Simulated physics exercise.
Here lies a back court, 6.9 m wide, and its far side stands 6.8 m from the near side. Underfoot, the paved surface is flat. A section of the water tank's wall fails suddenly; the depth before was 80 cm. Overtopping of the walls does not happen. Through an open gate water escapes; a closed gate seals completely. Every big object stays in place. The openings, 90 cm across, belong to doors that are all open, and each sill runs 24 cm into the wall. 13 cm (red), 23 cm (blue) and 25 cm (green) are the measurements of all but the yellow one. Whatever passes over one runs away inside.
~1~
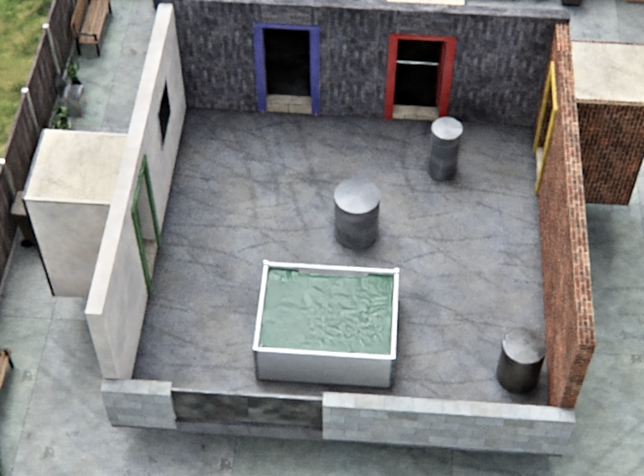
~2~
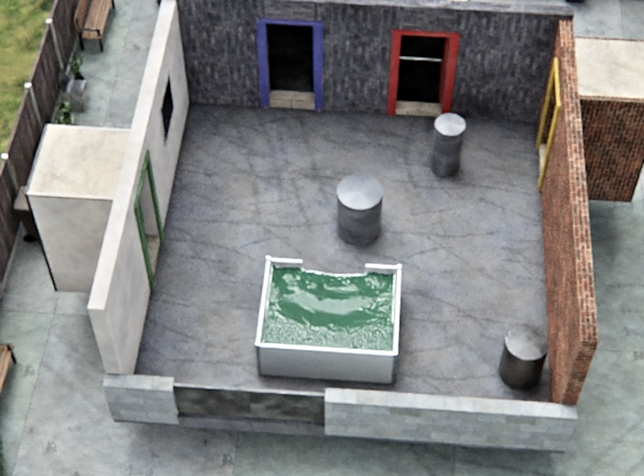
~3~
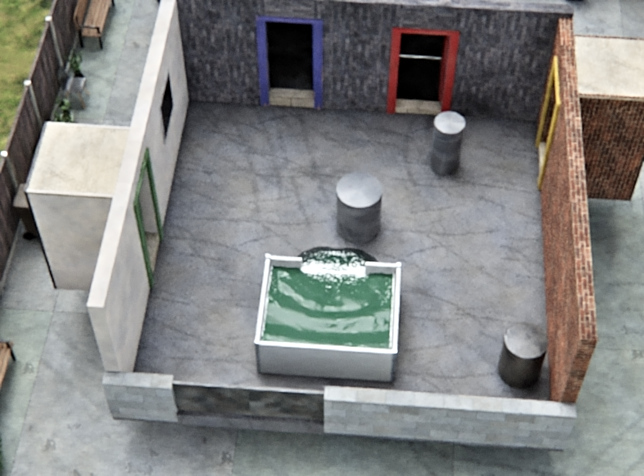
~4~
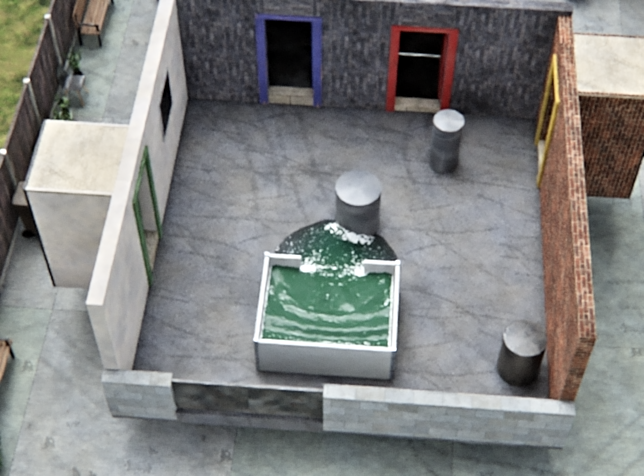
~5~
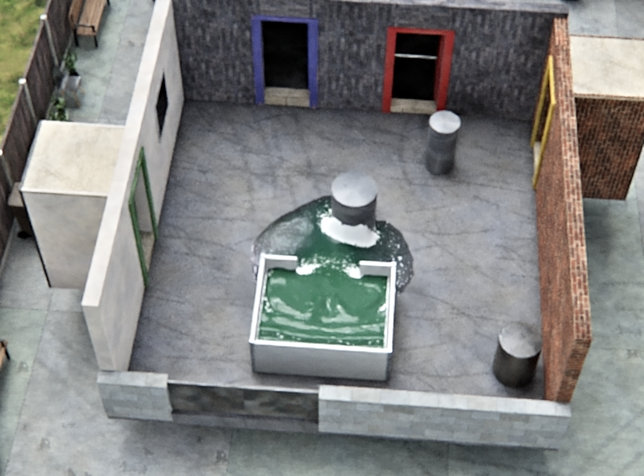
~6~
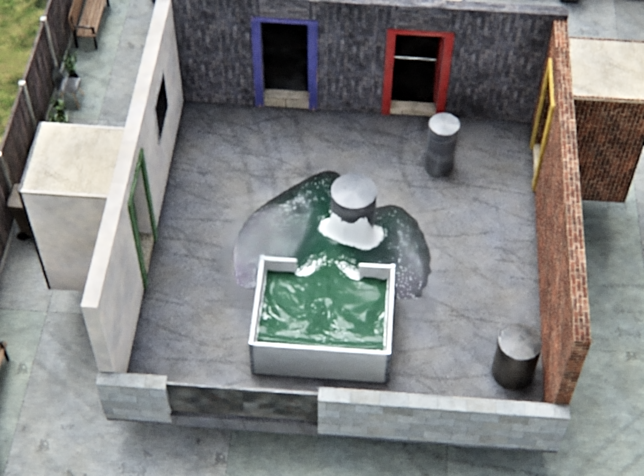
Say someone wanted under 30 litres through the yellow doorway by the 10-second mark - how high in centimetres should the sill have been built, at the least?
They should have built it at least 8.5 cm high.
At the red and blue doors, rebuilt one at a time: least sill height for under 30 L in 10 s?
About 10.0 cm at red and 14.5 cm at blue.
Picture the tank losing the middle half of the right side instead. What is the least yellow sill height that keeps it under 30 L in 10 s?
Some 9.0 cm.
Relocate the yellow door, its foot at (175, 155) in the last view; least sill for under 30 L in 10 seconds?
Minimum: Close to 14.0 cm.
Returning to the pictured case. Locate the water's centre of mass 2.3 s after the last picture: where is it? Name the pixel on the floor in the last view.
(328, 243).
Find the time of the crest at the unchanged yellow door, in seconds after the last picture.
Roughly at 1.8 s.
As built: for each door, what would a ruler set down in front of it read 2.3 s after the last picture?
Door by door, in centimetres - yellow 13, red 5, blue 15, green 1.
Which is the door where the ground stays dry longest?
Last: Green.
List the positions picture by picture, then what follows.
The first frame shows still water, 80 cm deep, in the water tank at (328, 312); the yellow door at (545, 135) is dry.
In the second frame, water pours out on the far side and has run 0.3 m, to a hidden place; about 12 cm deep outside, 80 cm at the back.
In the third frame, the gap is on the far side, the front 0.9 m out at (316, 251); the back of the water tank holds 79 cm.
In the fourth frame, the gap is on the far side, the front 1.5 m out at (328, 223); the back of the water tank holds 73 cm.
In the fifth frame, the front is at (326, 199), 2.1 m from the gap on the far side; 3.6 m2 of floor is wet, 66 cm left at the back.
In the sixth frame, the front is at (328, 174), 2.7 m from the gap on the far side; 5.4 m2 of floor is wet, 68 cm left at the back; 2.8 m in a straight line remain to the yellow door at (542, 131).
Then, 0.7 s after the last picture water covers 30 % of the floor, deepest (51 cm) near (345, 246); it has not reached the yellow door.
Then, 2.3 s after the last picture water covers 55 % of the floor, deepest (32 cm) near (345, 246); 13 cm at the yellow door, 0 litres in over its 17 cm sill.
Then, 9.3 s after the last picture water covers 95 % of the floor, deepest (14 cm) near (538, 335); 7 cm at the yellow door, 0 litres in over its 17 cm sill.
At the yellow door as built, the water peaked near 15 cm, 1.7 s after the last picture.
Run again over the same 10 s with other heights there, 50 litres in over 7.5 cm, 12 litres over 10.5 cm. The limit of 30 litres is kept from about 8.5 cm up.
